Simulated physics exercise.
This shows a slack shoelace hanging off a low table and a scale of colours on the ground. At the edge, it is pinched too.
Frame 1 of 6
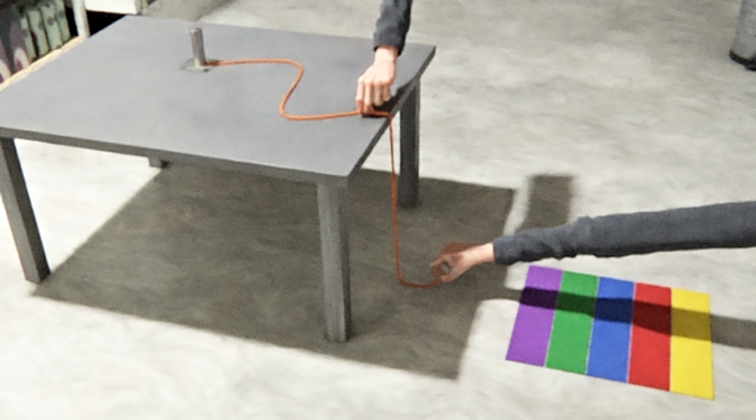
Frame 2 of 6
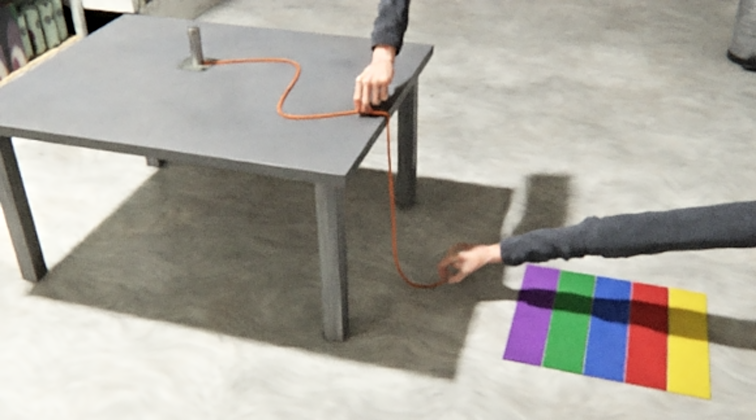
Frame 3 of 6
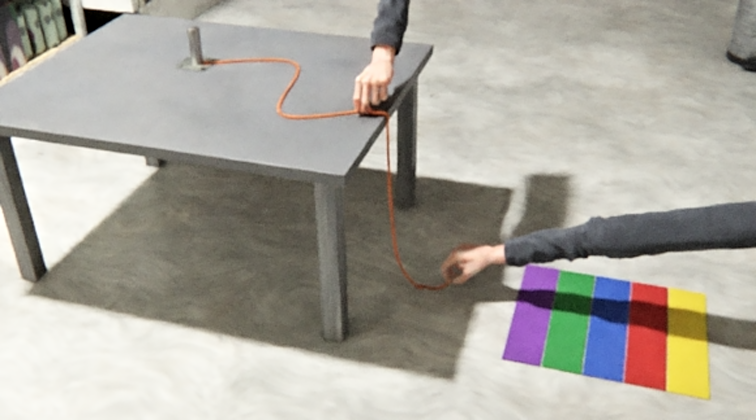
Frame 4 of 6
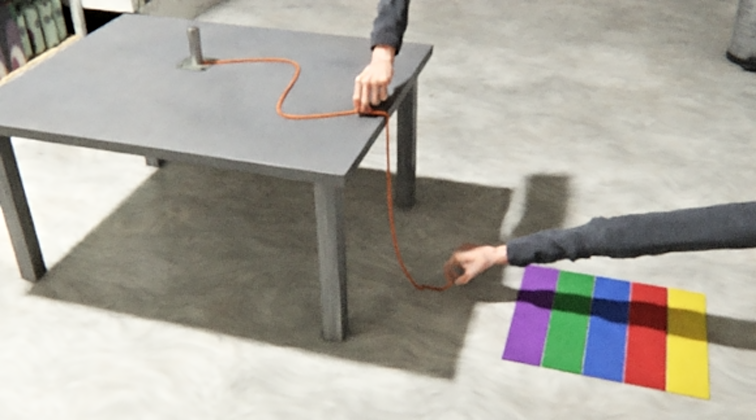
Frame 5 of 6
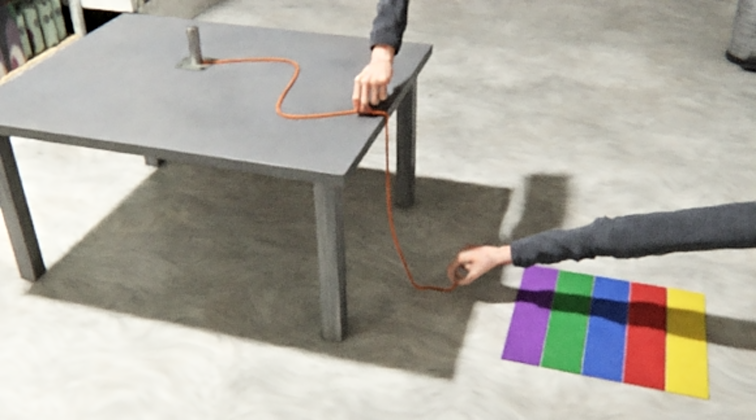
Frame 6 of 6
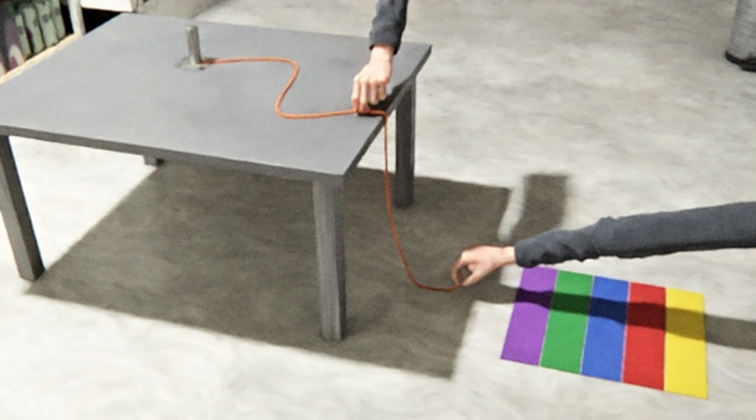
In the video, one hand pins an orange shoelace at the edge of a low gray table while another hand, pinching its hanging end, moves slightly right near a strip of purple, green, blue, red and yellow bands.
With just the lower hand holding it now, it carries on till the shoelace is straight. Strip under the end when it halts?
Yellow strip.
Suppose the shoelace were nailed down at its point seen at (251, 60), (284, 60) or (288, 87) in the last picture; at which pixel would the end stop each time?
Respectively (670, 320), (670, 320) and (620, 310).
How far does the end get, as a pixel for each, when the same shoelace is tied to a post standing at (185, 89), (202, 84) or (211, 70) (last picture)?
You'd find it around (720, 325), then (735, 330), and finally (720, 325).
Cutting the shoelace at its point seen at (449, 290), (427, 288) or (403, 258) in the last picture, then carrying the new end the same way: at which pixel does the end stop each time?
First try near (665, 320), second near (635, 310), third near (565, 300).
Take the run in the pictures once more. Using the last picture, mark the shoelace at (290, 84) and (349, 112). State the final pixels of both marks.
Roughly at (328, 92), and the other roughly at (450, 148).
Soon after, end near (616, 309); over blue.
After that, end near (661, 317); over red.
At the stop, end near (689, 322); over yellow. The yellow one.
